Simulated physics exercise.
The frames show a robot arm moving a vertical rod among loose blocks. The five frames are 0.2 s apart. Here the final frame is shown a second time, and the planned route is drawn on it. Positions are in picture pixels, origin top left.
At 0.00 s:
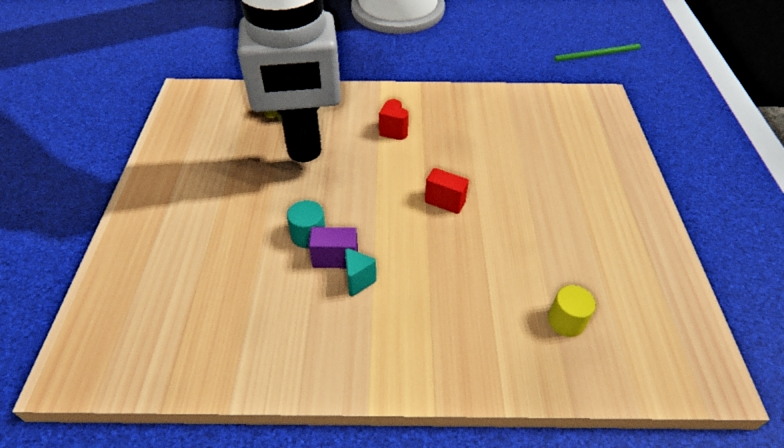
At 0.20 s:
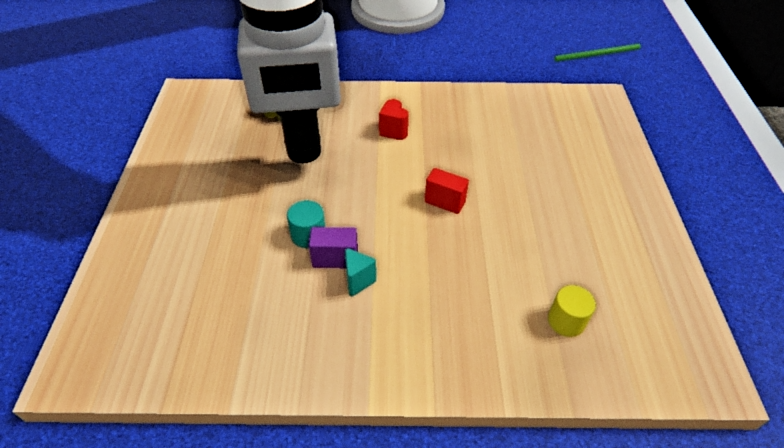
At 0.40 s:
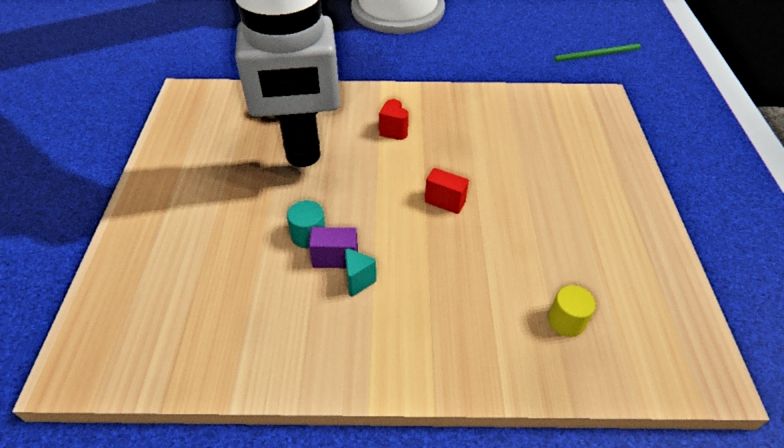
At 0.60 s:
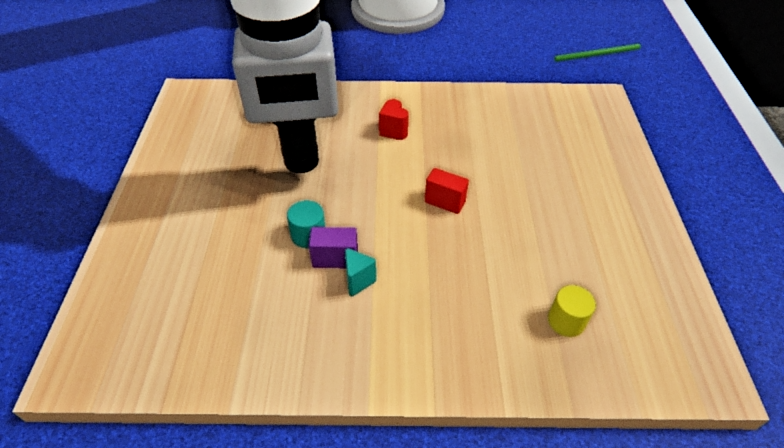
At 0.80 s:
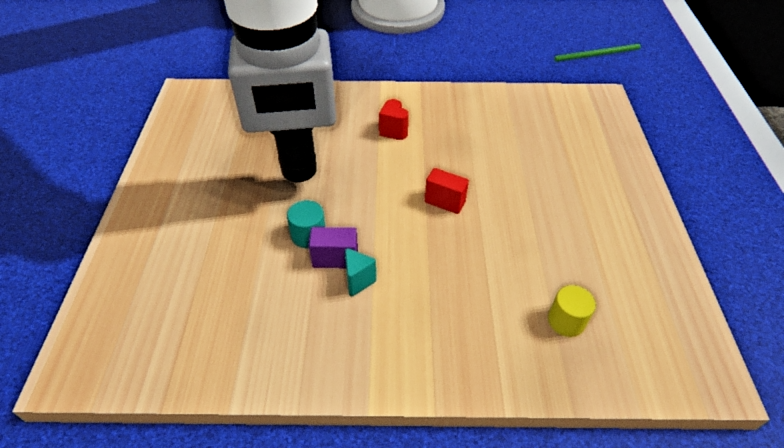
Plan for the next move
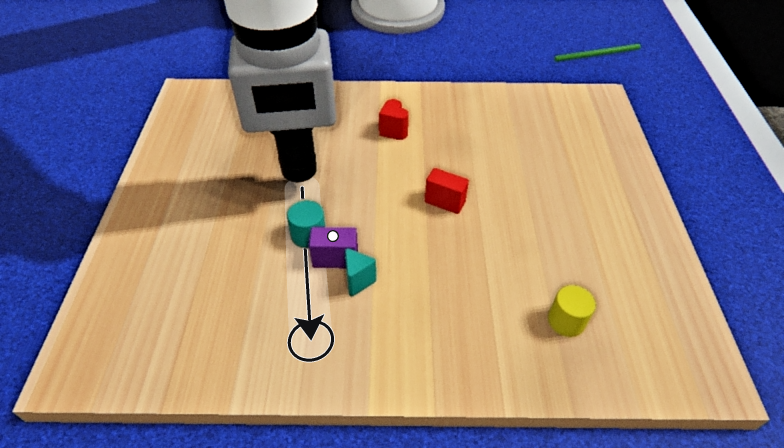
The robot arm lowered its black rod slightly toward the viewer, drifting a touch left and nearing the turquoise round block, while the purple and turquoise blocks, red pieces and yellow cylinder stayed still.
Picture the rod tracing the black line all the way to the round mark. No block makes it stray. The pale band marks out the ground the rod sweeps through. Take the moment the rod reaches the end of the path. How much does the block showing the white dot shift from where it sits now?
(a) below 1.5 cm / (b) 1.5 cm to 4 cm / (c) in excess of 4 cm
Option b.
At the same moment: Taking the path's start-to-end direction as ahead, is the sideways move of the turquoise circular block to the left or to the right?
It is pushed towards the right-hand side.
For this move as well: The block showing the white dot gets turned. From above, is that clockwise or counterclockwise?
Looking down on the board, it turns counter-clockwise.
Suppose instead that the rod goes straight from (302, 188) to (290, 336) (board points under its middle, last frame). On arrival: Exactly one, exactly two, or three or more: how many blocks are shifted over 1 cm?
Moved: Exactly two.
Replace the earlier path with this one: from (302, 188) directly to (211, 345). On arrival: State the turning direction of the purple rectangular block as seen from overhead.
Against the clock.
Drawn move, from (302, 188) to (311, 340); the dot is on the purple rectangular block.
On the path given first. One third of the way, rod (302, 215); turquoise circular block (300, 238); purple rectangular block (330, 249), turned 60° anticlockwise.
Two thirds of the way, rod (304, 266); turquoise circular block (292, 294); purple rectangular block (338, 258), turned 90° anticlockwise; turquoise three-sided block (362, 262).
At the end, rod (308, 326); turquoise circular block (276, 353); purple rectangular block (337, 261), turned 105° anticlockwise; turquoise three-sided block (364, 263).
